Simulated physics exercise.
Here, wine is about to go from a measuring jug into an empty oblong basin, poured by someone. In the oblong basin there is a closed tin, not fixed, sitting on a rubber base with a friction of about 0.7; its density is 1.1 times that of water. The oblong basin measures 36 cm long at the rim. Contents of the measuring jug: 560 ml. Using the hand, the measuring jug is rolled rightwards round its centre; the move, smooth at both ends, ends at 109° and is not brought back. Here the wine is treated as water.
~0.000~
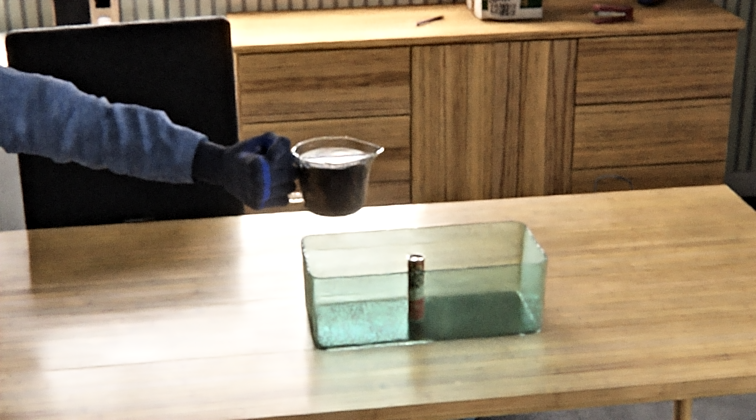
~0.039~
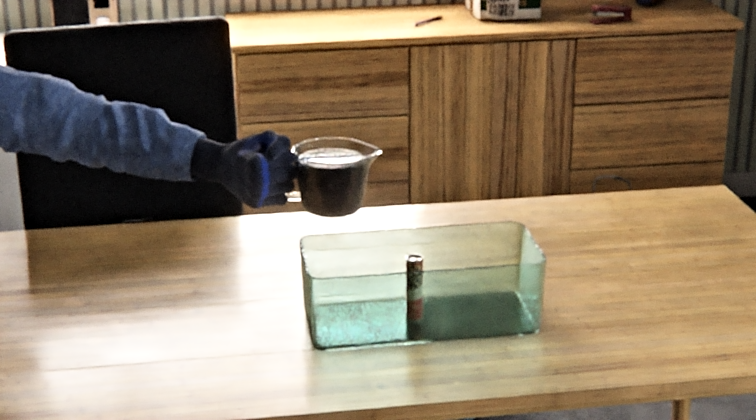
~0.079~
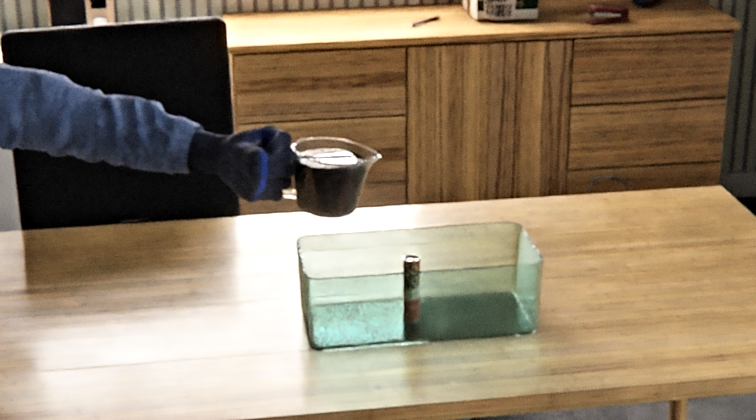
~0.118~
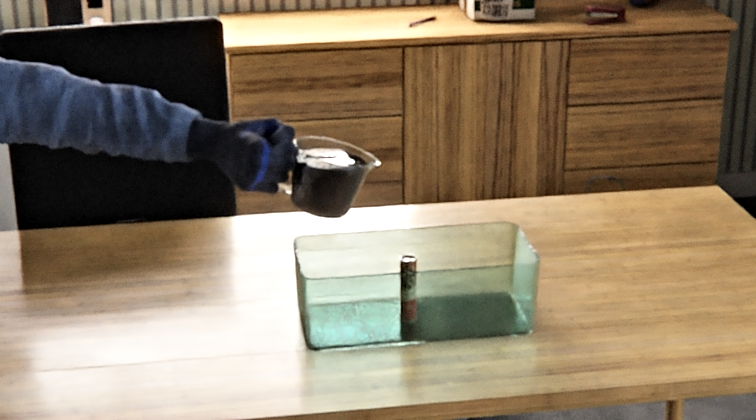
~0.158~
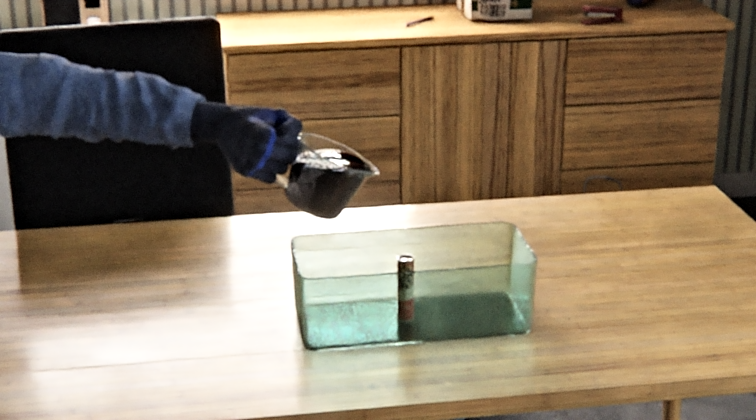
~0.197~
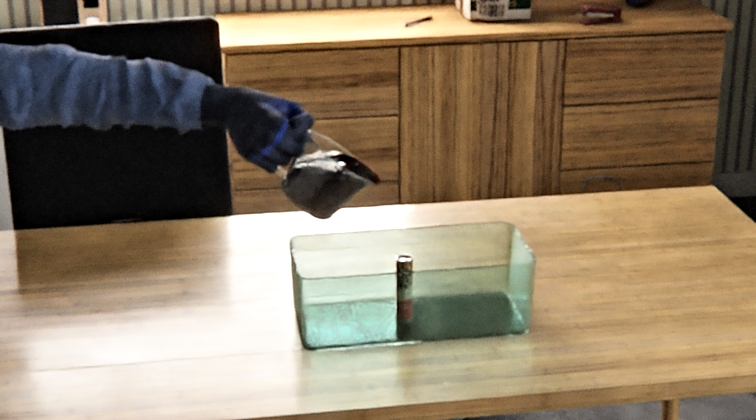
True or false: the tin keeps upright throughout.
False.
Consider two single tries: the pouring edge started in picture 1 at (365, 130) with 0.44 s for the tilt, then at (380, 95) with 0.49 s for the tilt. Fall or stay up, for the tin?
Run one: It tumbles. Run two: It tumbles.
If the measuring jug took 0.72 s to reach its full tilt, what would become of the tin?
Then it tips over.
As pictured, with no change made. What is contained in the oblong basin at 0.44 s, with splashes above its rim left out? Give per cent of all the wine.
I'd estimate some 46 percent of the liquid.
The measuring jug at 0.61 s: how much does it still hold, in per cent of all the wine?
2 %.
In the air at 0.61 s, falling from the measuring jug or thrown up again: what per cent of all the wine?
Around 4 percent of it is airborne.
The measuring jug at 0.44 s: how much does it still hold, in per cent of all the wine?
Roughly 26 %.
Then, 0.44 s in, the tilt is 106° and 27 per cent is still to pour; the tin stands where it began.
Then, 0.61 s in, the tilt is 109° and 2 per cent is still to pour; the tin leans 9°.
Then, 0.79 s in, the tilt is 109° and 0 per cent is still to pour; the tin lies on its side.
Then, 0.99 s in, the tilt is 109° and 0 per cent is still to pour; the tin lies on its side.
Finally, the tin lies on its side.
